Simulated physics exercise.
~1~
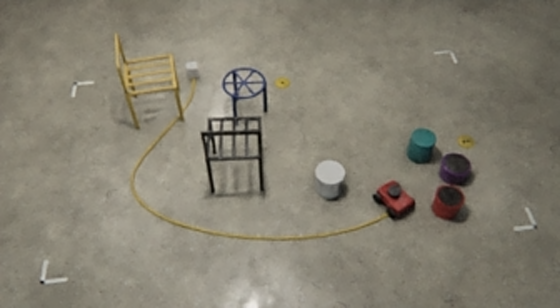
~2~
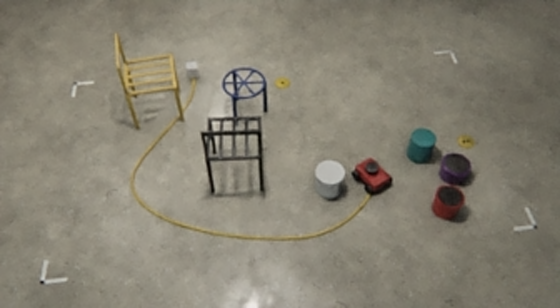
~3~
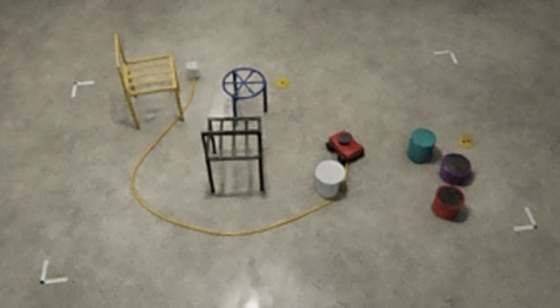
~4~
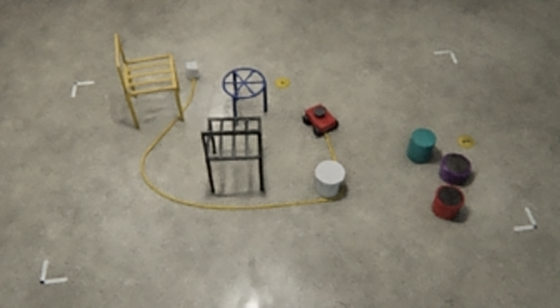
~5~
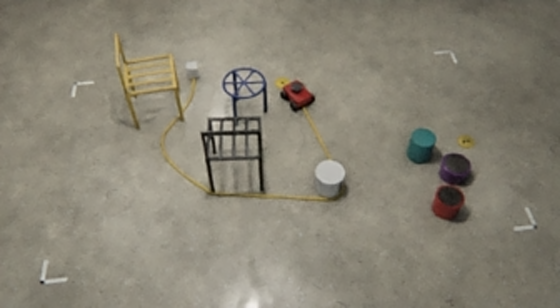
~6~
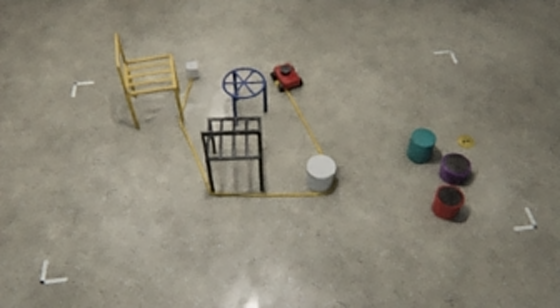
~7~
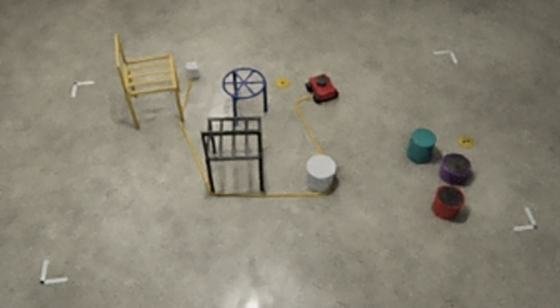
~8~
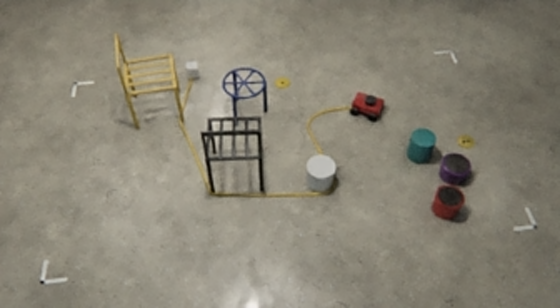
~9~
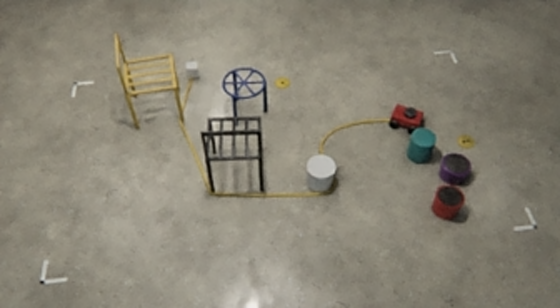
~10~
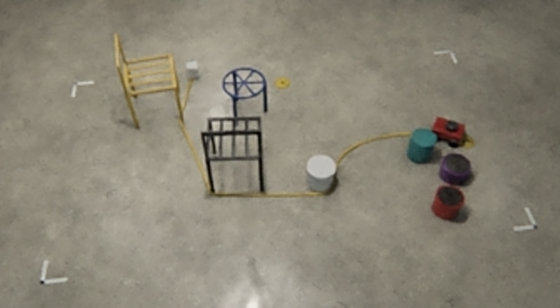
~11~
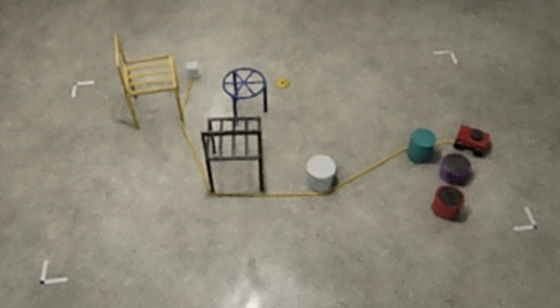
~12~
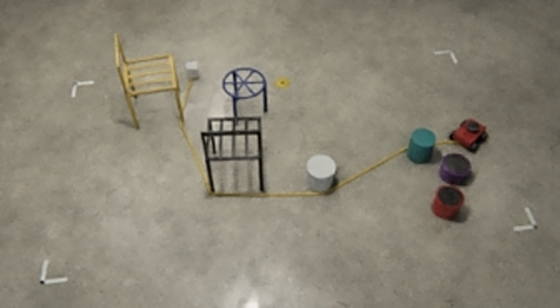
On a grey shop floor, a red cart trails a yellow lead that loops from a small pale block past two chairs, a blue stool and several round containers. The cart drives up and left, drawing the lead against the white bin and a leg of the black chair. As it passes the yellow mark near the stool, the bin shifts slightly. The cart then turns back right, letting the lead slacken, and passes above the teal tub. It stops beyond the tub, with the lead stretched around the bin and the other objects still standing.
